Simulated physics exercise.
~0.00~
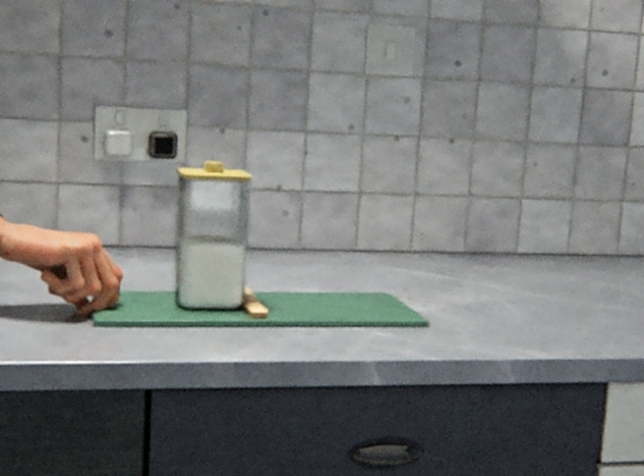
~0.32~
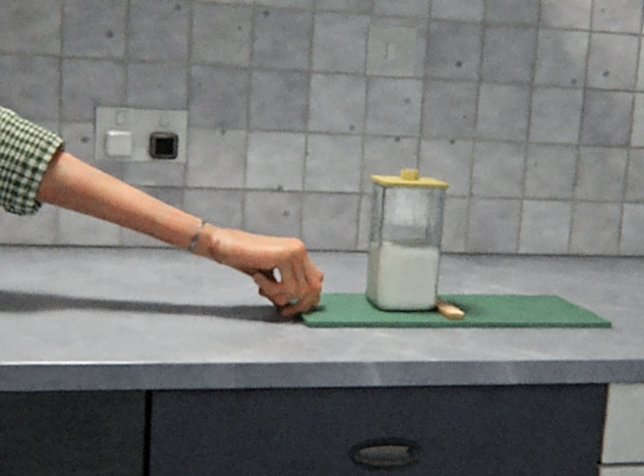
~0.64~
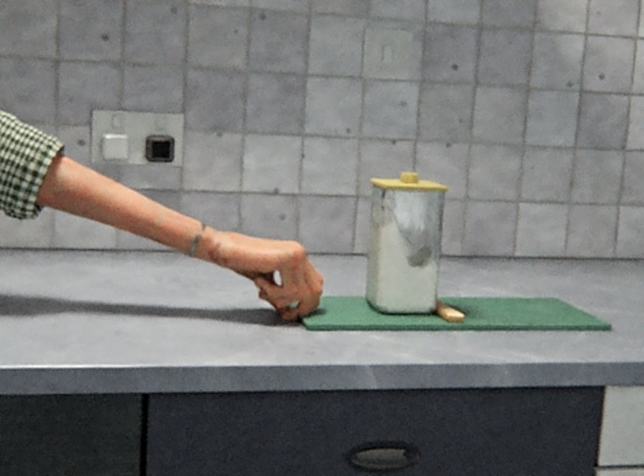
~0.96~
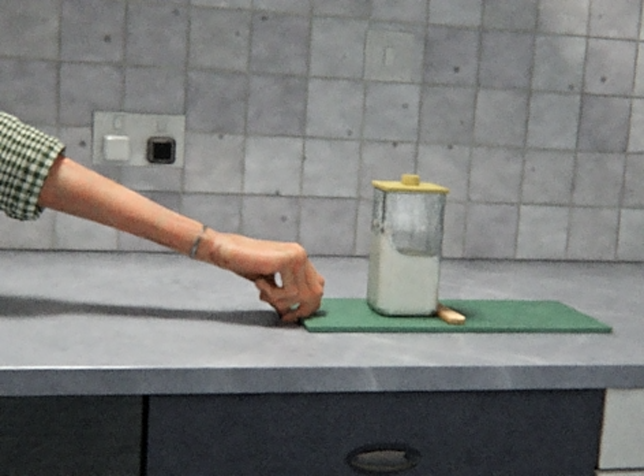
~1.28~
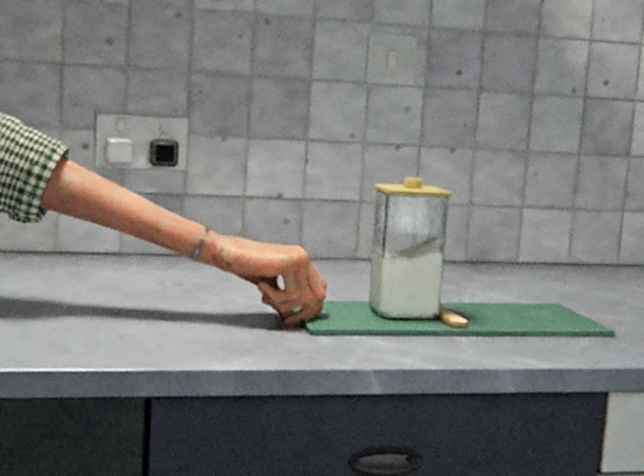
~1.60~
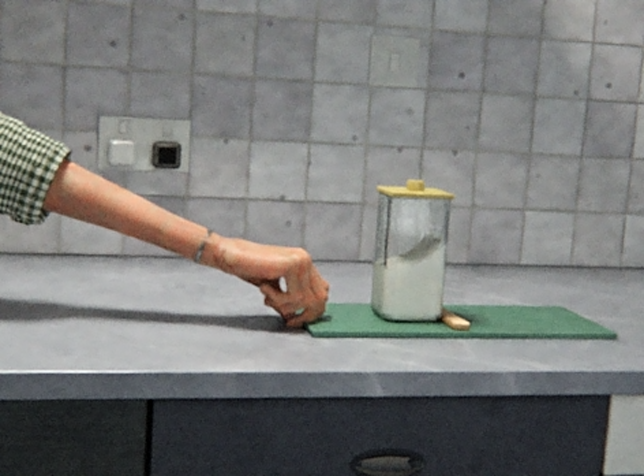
A green board carrying a capped jar slides right beside a hand and stops, jar upright.
